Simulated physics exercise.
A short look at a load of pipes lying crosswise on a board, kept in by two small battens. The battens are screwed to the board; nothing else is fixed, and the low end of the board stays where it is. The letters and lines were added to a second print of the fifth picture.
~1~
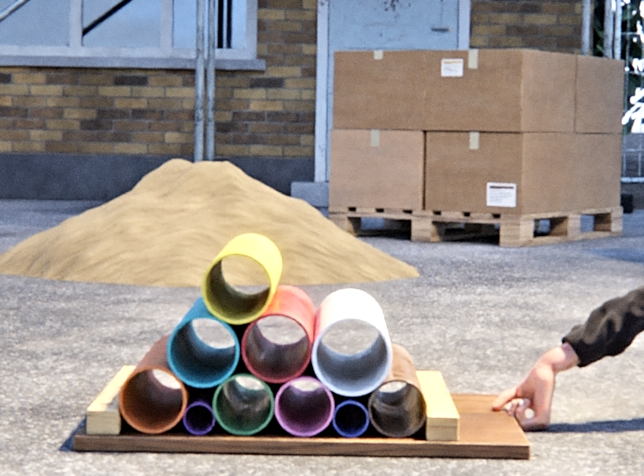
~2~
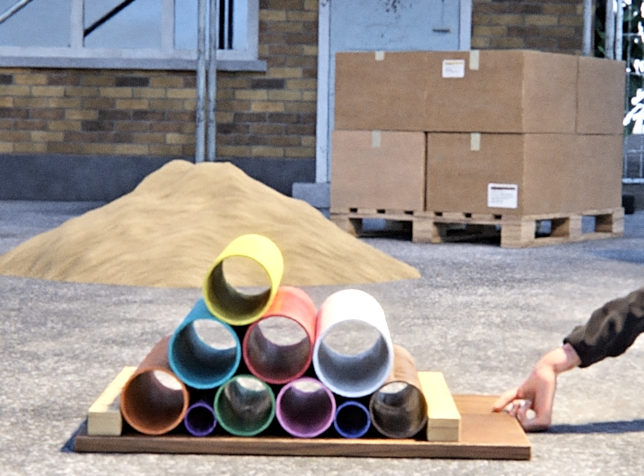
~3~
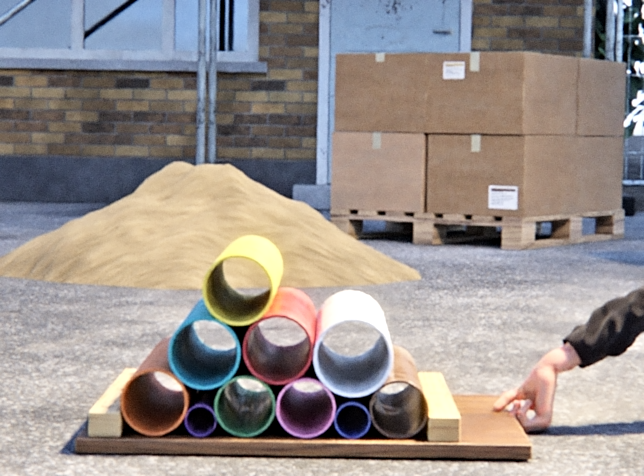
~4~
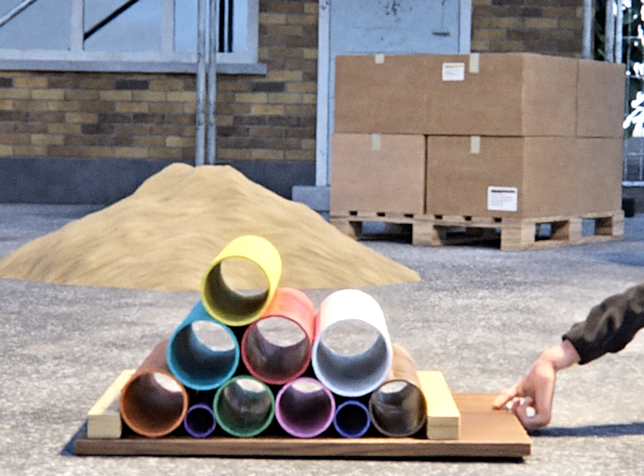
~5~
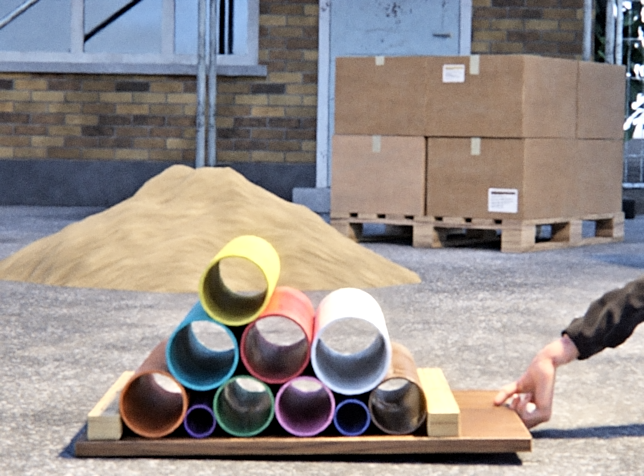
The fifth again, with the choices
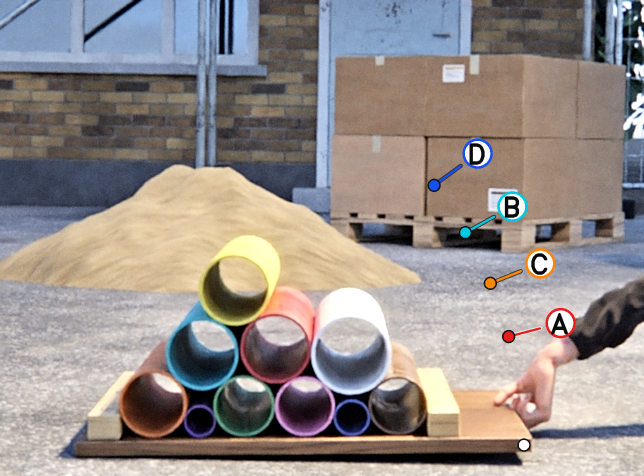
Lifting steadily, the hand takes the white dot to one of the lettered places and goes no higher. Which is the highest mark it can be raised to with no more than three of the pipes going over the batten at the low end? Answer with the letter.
It can be raised to D.
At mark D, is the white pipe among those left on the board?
Yes.
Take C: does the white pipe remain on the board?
Yes, with C.
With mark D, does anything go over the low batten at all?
Yes.
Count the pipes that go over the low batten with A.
With A, none.
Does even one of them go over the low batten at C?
No, at C.
On the marked copy, A at (508, 336); B at (466, 233); C at (490, 284); D at (434, 185); the white dot at (524, 445).
Following D. Soon after the start, board at 20°.
Later, board at 37°.
In the end, board at 37°, one over the low batten (yellow).
As for the rest, A none over the low batten; B one over the low batten (yellow); C none over the low batten.
